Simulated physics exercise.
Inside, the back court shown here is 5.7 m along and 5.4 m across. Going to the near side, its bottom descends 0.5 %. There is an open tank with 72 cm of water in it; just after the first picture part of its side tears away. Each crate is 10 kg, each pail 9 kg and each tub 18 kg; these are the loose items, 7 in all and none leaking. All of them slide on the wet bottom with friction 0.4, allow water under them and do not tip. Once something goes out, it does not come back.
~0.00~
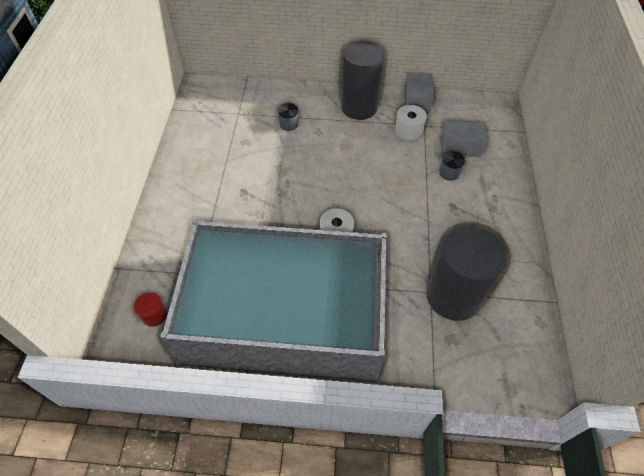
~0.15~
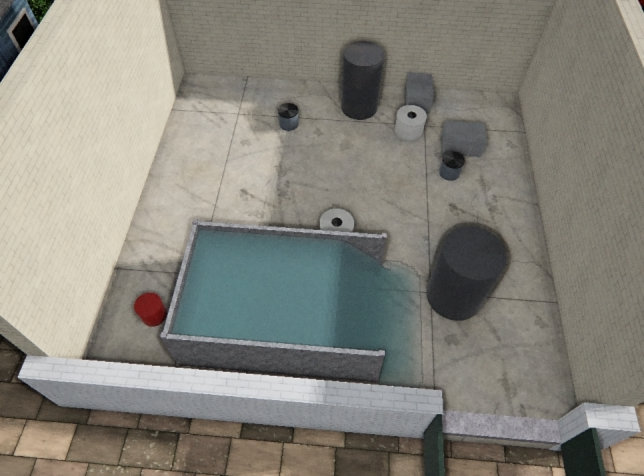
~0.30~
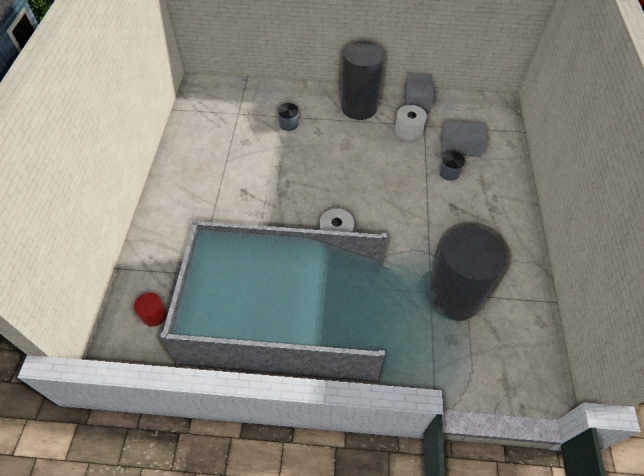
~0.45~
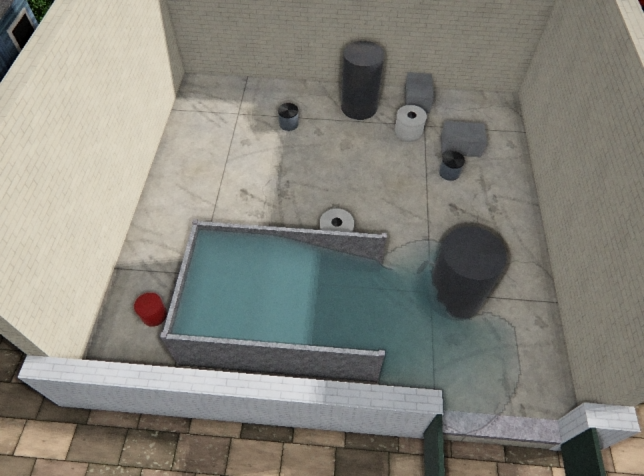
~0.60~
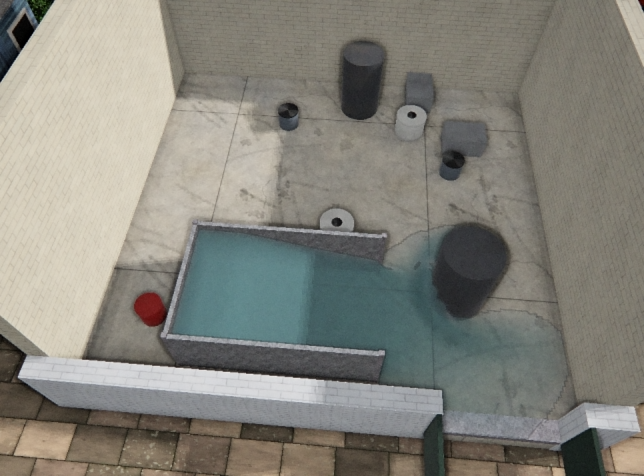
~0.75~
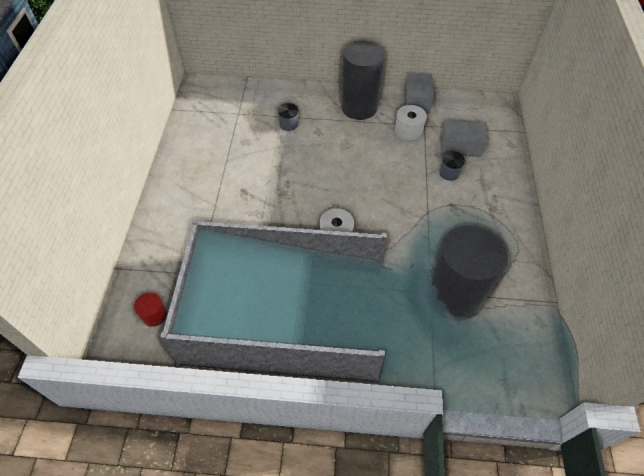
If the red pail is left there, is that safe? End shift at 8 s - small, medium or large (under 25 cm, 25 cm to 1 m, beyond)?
Small.
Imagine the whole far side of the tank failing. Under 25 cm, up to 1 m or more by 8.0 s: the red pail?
What happens next is that the red pail drifts partway.
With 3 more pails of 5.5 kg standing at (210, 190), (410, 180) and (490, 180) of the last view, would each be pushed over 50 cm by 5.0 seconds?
First within, then beyond, then beyond.
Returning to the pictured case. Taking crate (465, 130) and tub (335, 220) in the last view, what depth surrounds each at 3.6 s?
Roughly 20 and 0 cm.
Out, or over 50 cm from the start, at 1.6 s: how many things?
By my tally, 0.
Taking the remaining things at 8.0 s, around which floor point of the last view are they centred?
The centre sits near (338, 161).
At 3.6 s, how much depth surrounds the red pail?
About 0 cm.
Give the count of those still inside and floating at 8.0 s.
It comes to 2.
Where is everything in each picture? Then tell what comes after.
The first picture shows the red pail at (148, 304), on the bottom; water covers 3.2 m2; 0 of 7 have shifted.
The second picture shows the red pail at (148, 304) rests on the ground; water covers 4.0 m2; 0 of 7 have shifted.
The third picture shows the red pail at (148, 304), on the bottom; water covers 4.9 m2; 0 of 7 have shifted.
The fourth picture shows the red pail at (148, 304), on the bottom; water covers 5.9 m2; 0 of 7 have shifted.
The fifth picture shows the red pail at (148, 304), on the bottom; 7.1 m2 under water; 0 of 7 have shifted.
The sixth picture shows the red pail at (148, 304), on the bottom; 8.0 m2 under water; 0 of 7 have shifted.
After 1.6 s the red pail is near (148, 304), 0.0 m from its start, aground; 0 of 7 are out; 0 afloat.
After 3.6 s the red pail is near (148, 304), 0.0 m from its start, aground; 0 of 7 are out; 3 afloat.
After 5.6 s the red pail is near (148, 304), 0.0 m from its start, aground; 0 of 7 are out; 3 afloat.
After 8.0 s the red pail is near (148, 304), 0.0 m from its start, aground; 0 of 7 are out; 2 afloat.
